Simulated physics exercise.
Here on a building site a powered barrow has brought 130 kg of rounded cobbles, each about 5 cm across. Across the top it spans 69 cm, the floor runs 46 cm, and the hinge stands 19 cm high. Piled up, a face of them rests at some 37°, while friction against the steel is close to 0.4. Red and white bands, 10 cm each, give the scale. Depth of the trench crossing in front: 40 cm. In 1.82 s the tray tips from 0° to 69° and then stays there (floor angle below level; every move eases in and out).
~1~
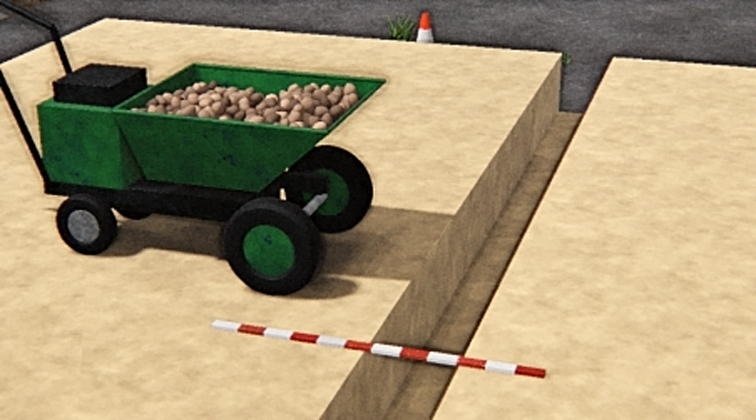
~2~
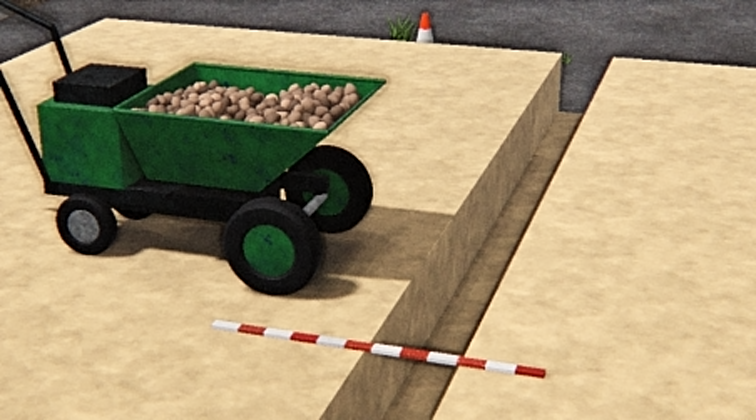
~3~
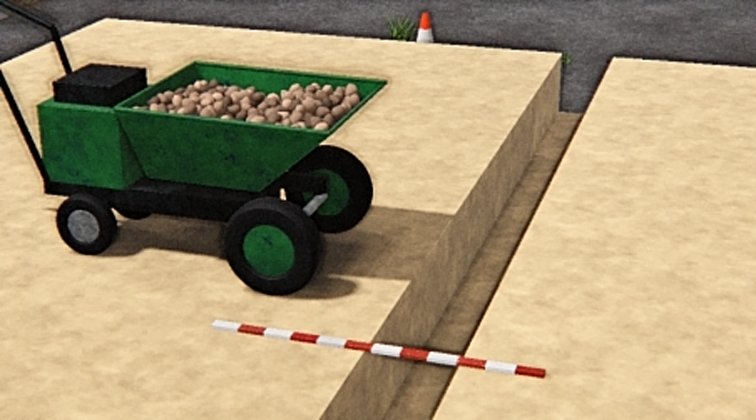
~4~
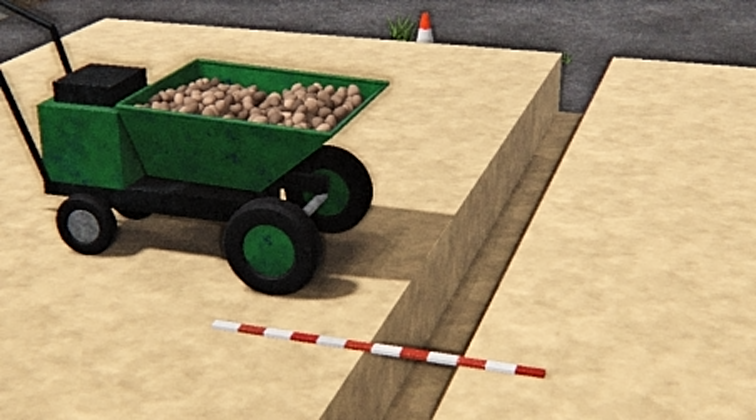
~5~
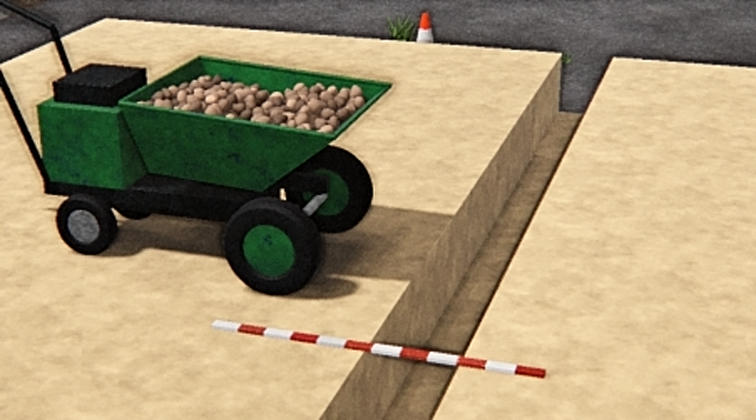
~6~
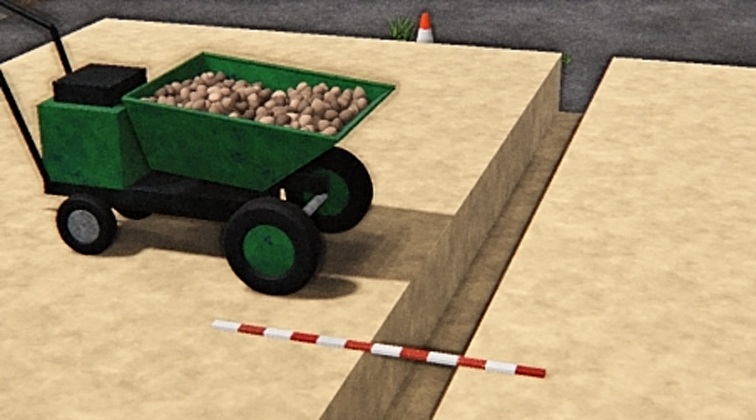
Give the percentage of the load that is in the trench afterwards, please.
Near 88 per cent of the load.
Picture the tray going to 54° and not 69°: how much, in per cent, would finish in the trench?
In that case some 80 per cent.
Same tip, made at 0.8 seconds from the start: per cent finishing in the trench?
I'd put it at roughly 75 per cent.
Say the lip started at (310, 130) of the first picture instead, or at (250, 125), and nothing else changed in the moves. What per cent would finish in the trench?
Roughly 100 in a hundred, then 65 in a hundred.
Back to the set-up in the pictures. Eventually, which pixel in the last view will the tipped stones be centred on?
Somewhere around (465, 351) in the last picture.
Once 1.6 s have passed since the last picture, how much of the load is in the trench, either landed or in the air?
Close to 60 per cent at that time.
Then, 1.1 s after the last picture the floor is at 58°, 99 % in the tray, 1 % in the trench; the foremost stones are at (442, 243).
Then, 1.6 s after the last picture the floor is at 69°, 31 % in the tray, 60 % in the trench, 9 % past the trench; the foremost stones are at (569, 300).
Then, 2.0 s after the last picture the floor is at 69°, 6 % in the tray, 82 % in the trench, 12 % past the trench; the foremost stones are at (627, 307).
Then, 3.9 s after the last picture the floor is at 69°, 0 % in the tray, 88 % in the trench, 12 % past the trench; the foremost stones are at (645, 301).
